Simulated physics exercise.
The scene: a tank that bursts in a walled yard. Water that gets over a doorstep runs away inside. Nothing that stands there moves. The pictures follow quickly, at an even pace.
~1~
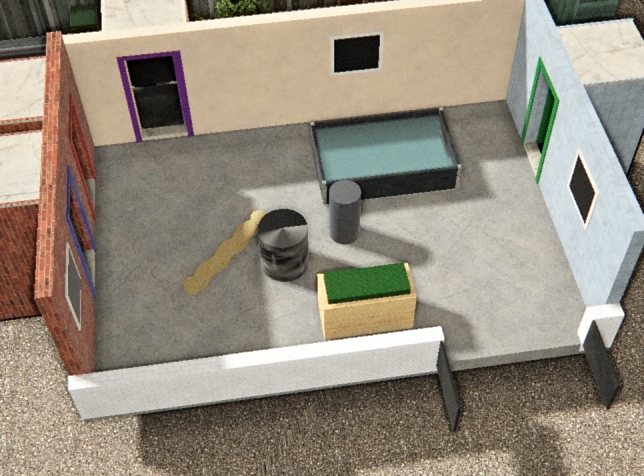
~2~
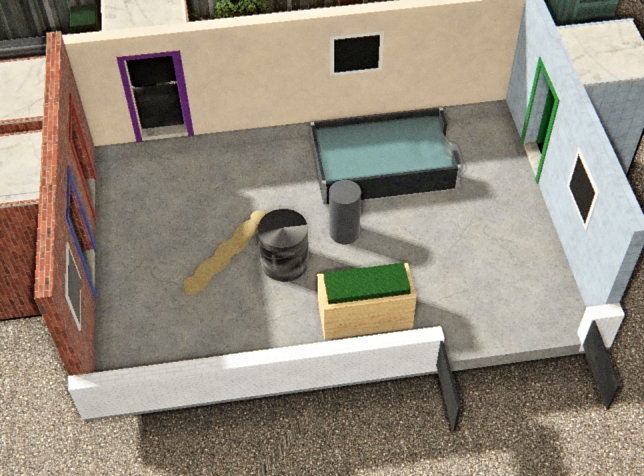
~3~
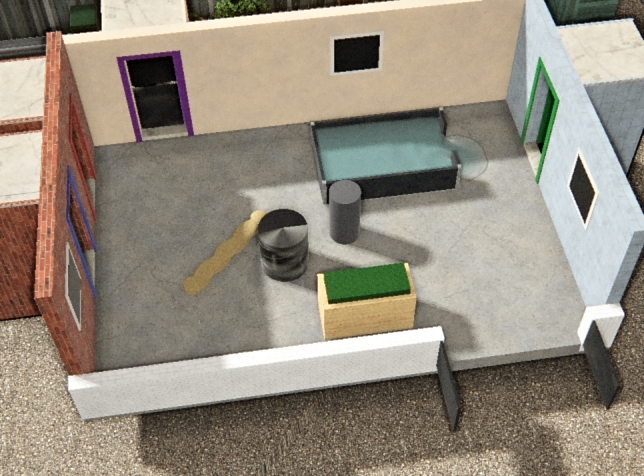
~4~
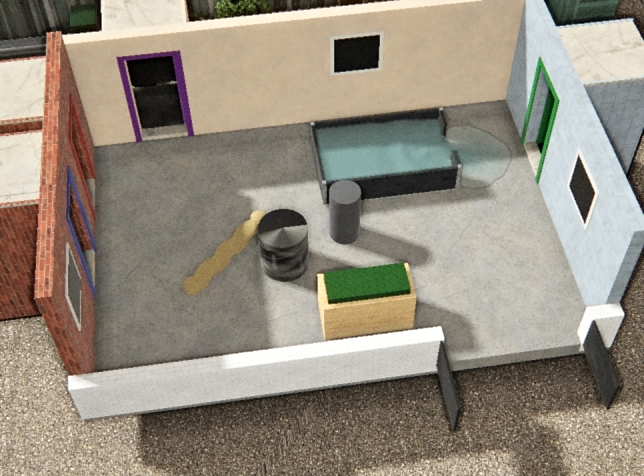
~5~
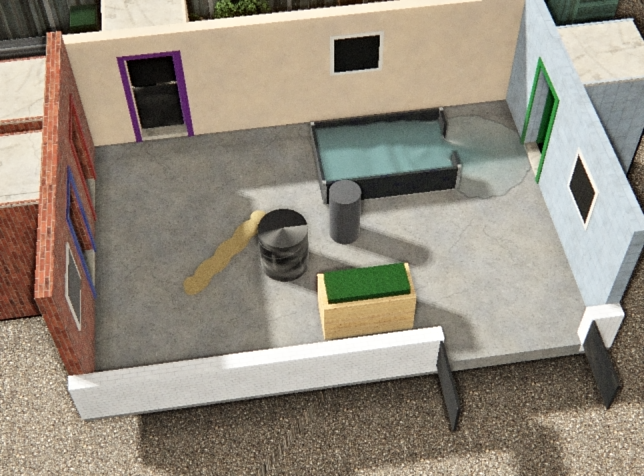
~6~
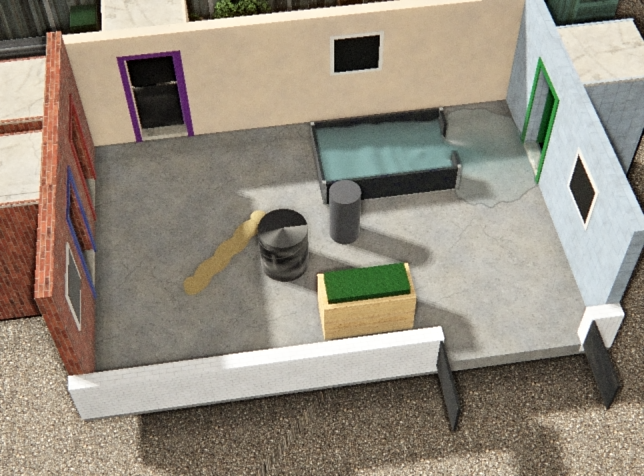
At the start, a dark-sided tank of blue-green water sits whole and still near the back wall of a walled yard. Water then bursts from its right end and spreads across the grey floor in a widening, rounded sheet, reaching out toward the pale blue wall on the right.
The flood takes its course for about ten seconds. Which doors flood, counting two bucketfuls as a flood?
In the end: The purple door holds within the limit; the red door holds within the limit; the blue door holds within the limit; the green door floods.
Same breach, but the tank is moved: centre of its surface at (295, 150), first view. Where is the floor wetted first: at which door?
It is the one in green.
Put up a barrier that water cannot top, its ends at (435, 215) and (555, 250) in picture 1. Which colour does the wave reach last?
The one in blue.
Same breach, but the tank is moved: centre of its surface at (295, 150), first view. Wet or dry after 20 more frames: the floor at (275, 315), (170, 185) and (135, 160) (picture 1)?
One after the other: Free of water, free of water, not flooded.
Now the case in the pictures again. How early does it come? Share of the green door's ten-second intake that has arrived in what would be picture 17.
Roughly 35 per cent.
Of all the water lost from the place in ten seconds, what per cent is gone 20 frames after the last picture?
Some 40 per cent.
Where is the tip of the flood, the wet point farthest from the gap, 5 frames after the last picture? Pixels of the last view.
Near (556, 229).
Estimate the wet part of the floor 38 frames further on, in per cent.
About 40 per cent.
A moment on, water covers 10 % of the floor; the purple door not reached, the red door not reached, the blue door not reached, the green door over two buckets in.
Next, water covers 15 % of the floor; the purple door not reached, the red door not reached, the blue door not reached, the green door far over two buckets in.
Then, water covers 25 % of the floor; the purple door not reached, the red door not reached, the blue door not reached, the green door far over two buckets in.
Later, water covers 40 % of the floor; the purple door wet at the sill, nothing in, the red door not reached, the blue door not reached, the green door far over two buckets in.
In the end, water covers 50 % of the floor; the purple door wet at the sill, nothing in, the red door wet at the sill, nothing in, the blue door wet at the sill, nothing in, the green door far over two buckets in.
